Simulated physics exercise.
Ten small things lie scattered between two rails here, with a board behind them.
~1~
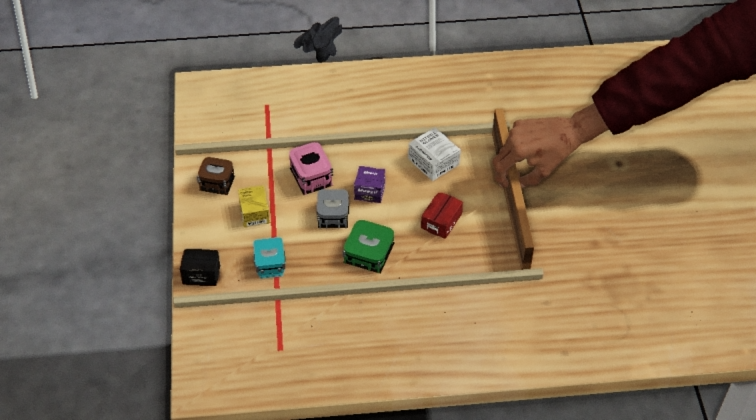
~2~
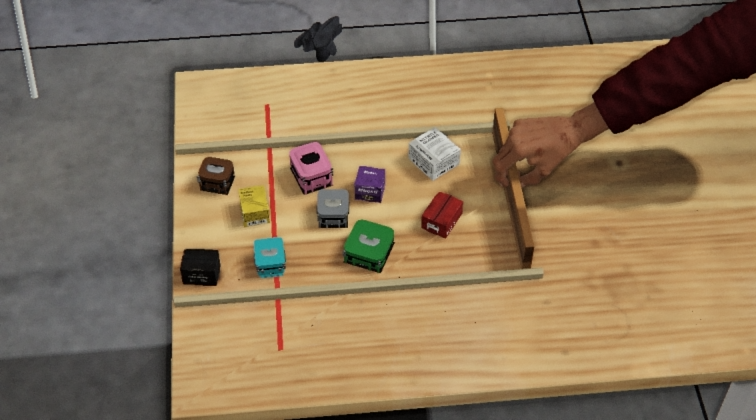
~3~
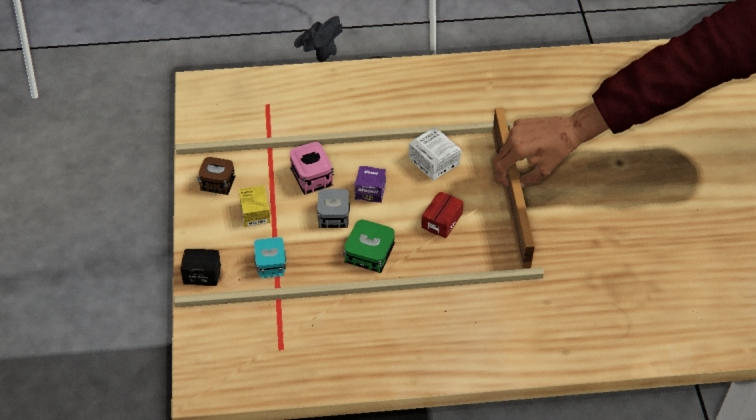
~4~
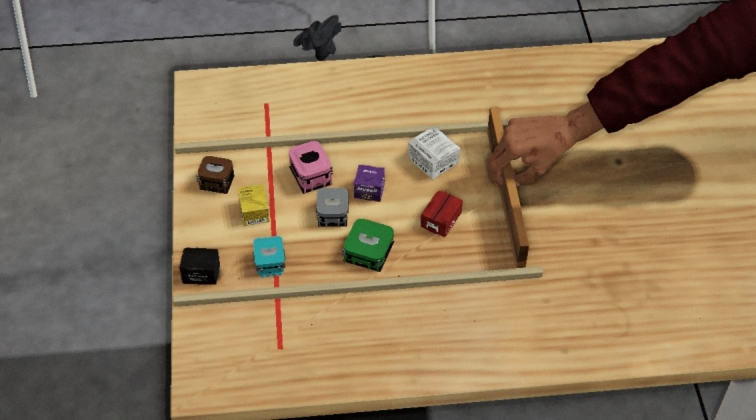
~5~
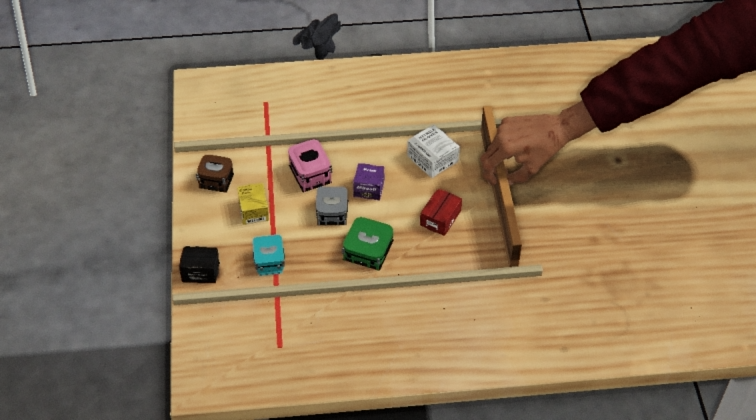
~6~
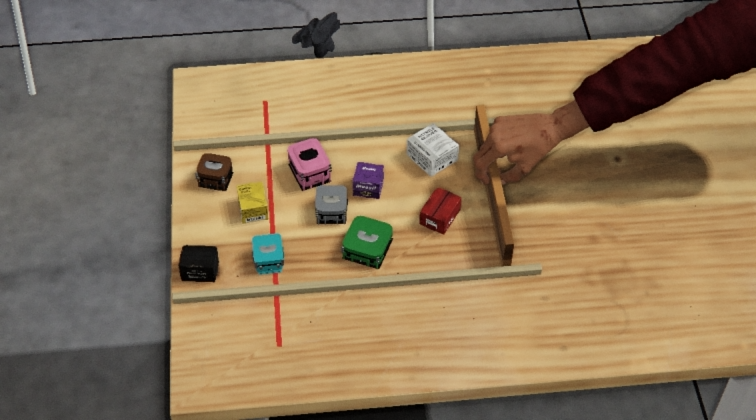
A pale wooden tabletop on a grey tiled floor is seen from above at an angle, with two parallel rails running across it. Ten small boxes lie scattered between them, black, brown, yellow and cyan around a red line at left, pink, grey, purple and green mid-table, white and red at right. A maroon-sleeved hand holds an upright wooden board still, then slides it slightly left, while the boxes barely shift.
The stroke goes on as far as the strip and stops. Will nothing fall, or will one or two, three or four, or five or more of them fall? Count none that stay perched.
Nothing falls.
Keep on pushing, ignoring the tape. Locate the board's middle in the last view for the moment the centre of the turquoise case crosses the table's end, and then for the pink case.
First one: Around (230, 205). Other one: Around (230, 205).
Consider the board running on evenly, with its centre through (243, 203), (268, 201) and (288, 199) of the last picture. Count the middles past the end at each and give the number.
3, 0 and 0.
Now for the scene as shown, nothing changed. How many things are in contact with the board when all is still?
So the total is 4.
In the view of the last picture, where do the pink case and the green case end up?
Pink case at (216, 169), green case at (250, 266).
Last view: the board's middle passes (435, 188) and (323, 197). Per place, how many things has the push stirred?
The count is 2 at the first point and 8 at the second.
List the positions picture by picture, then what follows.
Black box (200, 267); brown case (216, 176); yellow box (254, 206); board (512, 187); tape (273, 218), in the first frame.
Brown case (217, 176); board (512, 187), in the second frame.
Yellow box (255, 206); purple box (370, 184), in the third frame.
Black box (200, 266); pink case (310, 167), in the fourth frame.
Brown case (215, 173); green case (368, 244), in the fifth frame.
Black box (199, 264); brown case (215, 172); yellow box (253, 202); board (493, 184); tape (272, 213), in the sixth frame.
Soon after, none off yet; black box at rest near (199, 264); brown case at rest near (215, 172); yellow box at rest near (253, 202).
After that, none off yet; black box at rest near (199, 264); brown case at rest near (212, 172); yellow box displaced about its own width near (229, 203).
In the end, the number that fall off is zero.
